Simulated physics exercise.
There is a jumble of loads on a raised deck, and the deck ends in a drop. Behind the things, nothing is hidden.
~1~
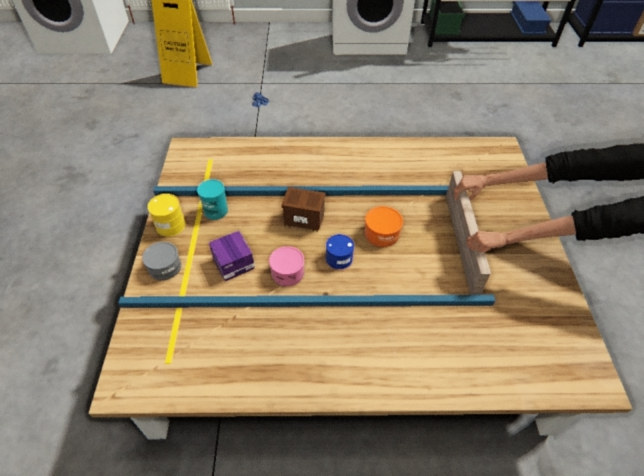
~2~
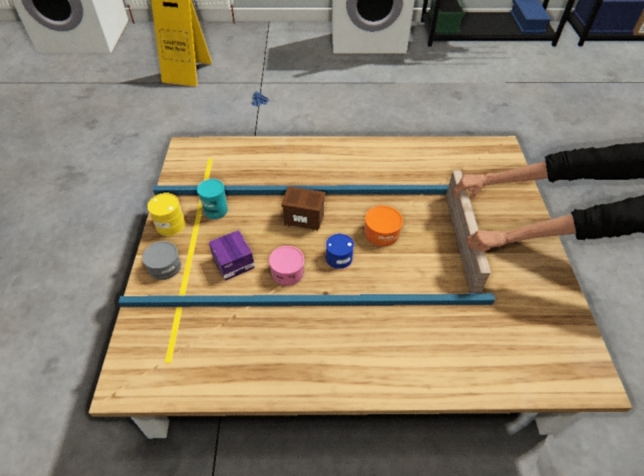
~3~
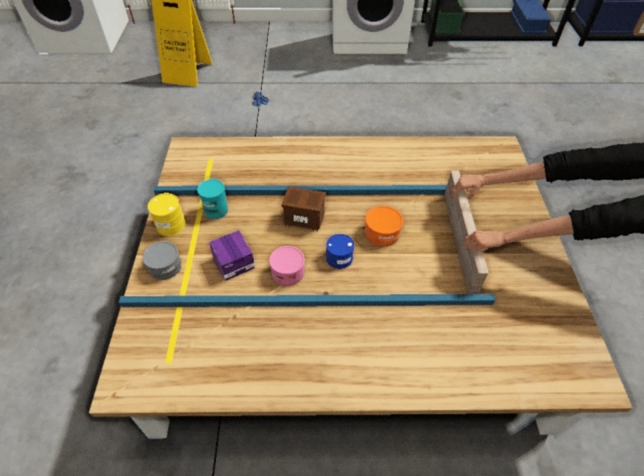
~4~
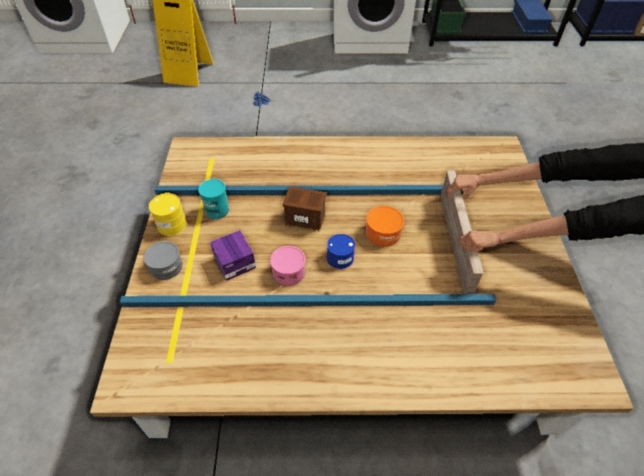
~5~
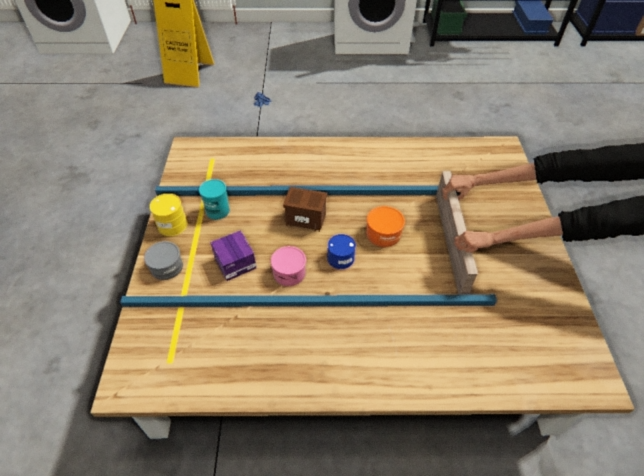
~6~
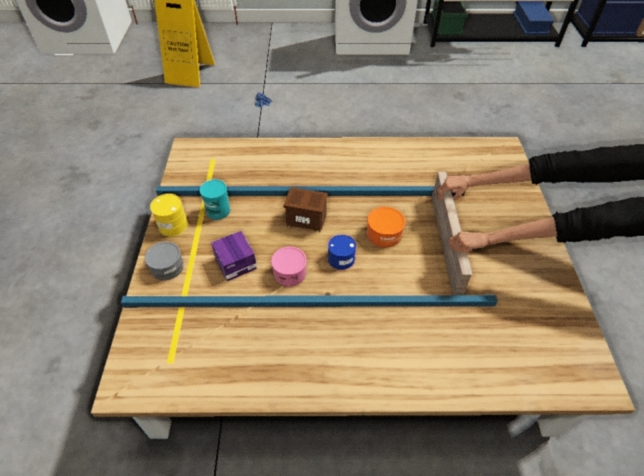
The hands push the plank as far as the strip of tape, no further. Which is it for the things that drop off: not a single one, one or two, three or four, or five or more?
It is one or two.
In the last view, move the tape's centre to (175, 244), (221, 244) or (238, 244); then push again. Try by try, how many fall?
It would be 4, then 0, then 0.
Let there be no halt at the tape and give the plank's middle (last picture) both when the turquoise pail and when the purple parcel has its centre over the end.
The middle is at (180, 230) when it's the turquoise pail, and at (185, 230) when it's the purple parcel.
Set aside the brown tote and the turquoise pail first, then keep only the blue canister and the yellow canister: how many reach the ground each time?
Counts - first: 1; second: 1.
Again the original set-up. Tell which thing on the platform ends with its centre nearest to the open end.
The one is the yellow canister.
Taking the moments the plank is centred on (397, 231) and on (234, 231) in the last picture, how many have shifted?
The count is 1 at the first point and 7 at the second.
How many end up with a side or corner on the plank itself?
The number is 4.
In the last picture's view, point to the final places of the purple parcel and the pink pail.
Purple parcel at about (144, 256), pink pail at about (167, 280).
Soon after, none off yet; yellow canister at rest near (170, 215); grey pail at rest near (165, 261); turquoise pail at rest near (216, 200).
After that, none off yet; yellow canister at rest near (170, 215); grey pail displaced a little near (161, 261); turquoise pail displaced a little near (207, 200).
In the end, the number that fall off is one or two; gone, grey pail.
